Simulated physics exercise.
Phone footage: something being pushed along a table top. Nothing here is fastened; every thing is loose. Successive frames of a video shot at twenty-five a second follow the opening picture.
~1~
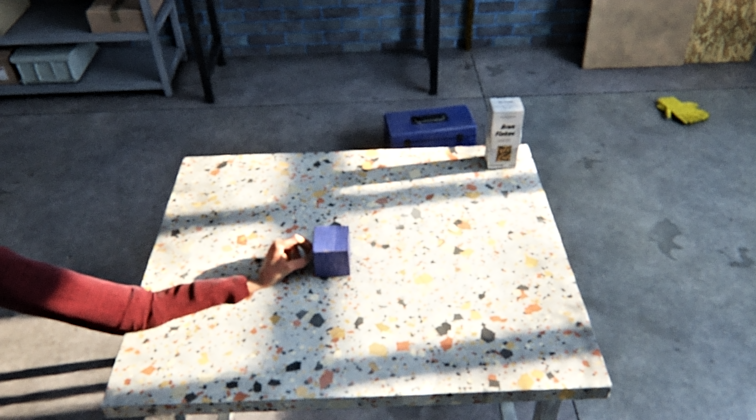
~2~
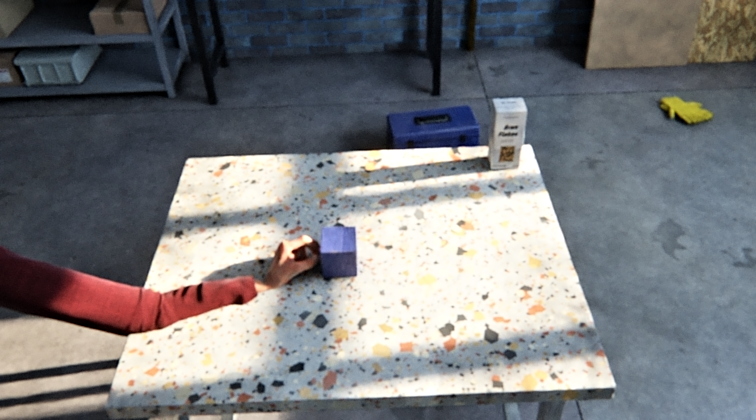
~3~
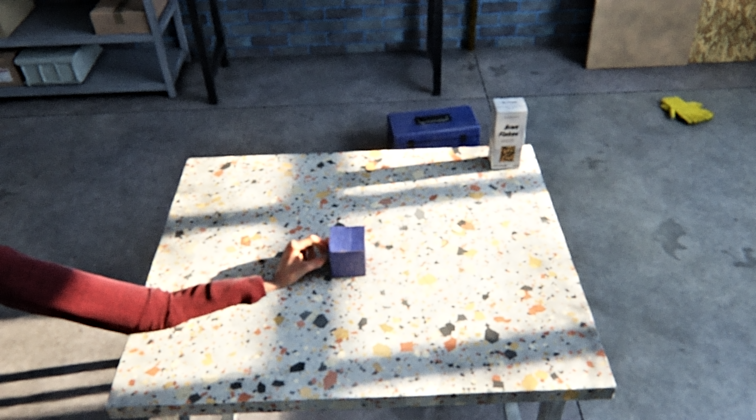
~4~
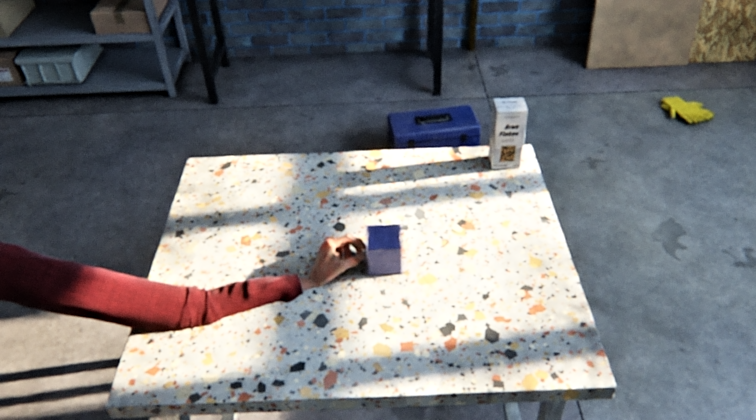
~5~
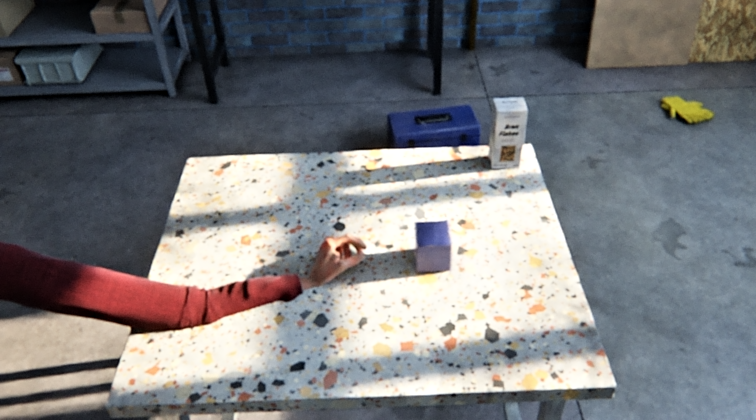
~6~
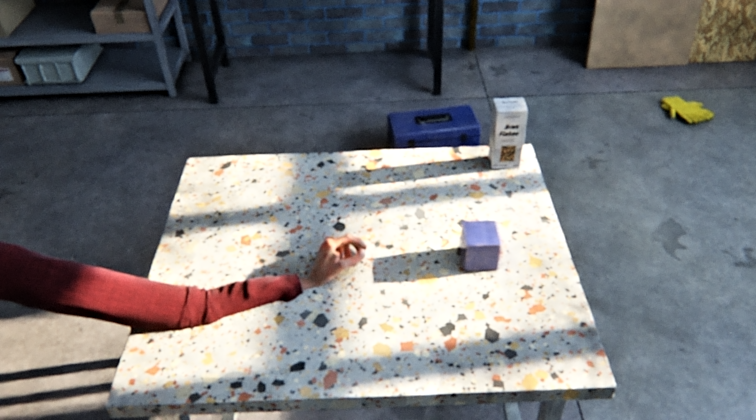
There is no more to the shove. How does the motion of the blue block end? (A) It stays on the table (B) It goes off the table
It goes off the table.
Then, 0.30 s past the last view, blue block now off the table.
Then, 0.50 s past the last view, things are still on the move.
Finally, off the table, blue block.
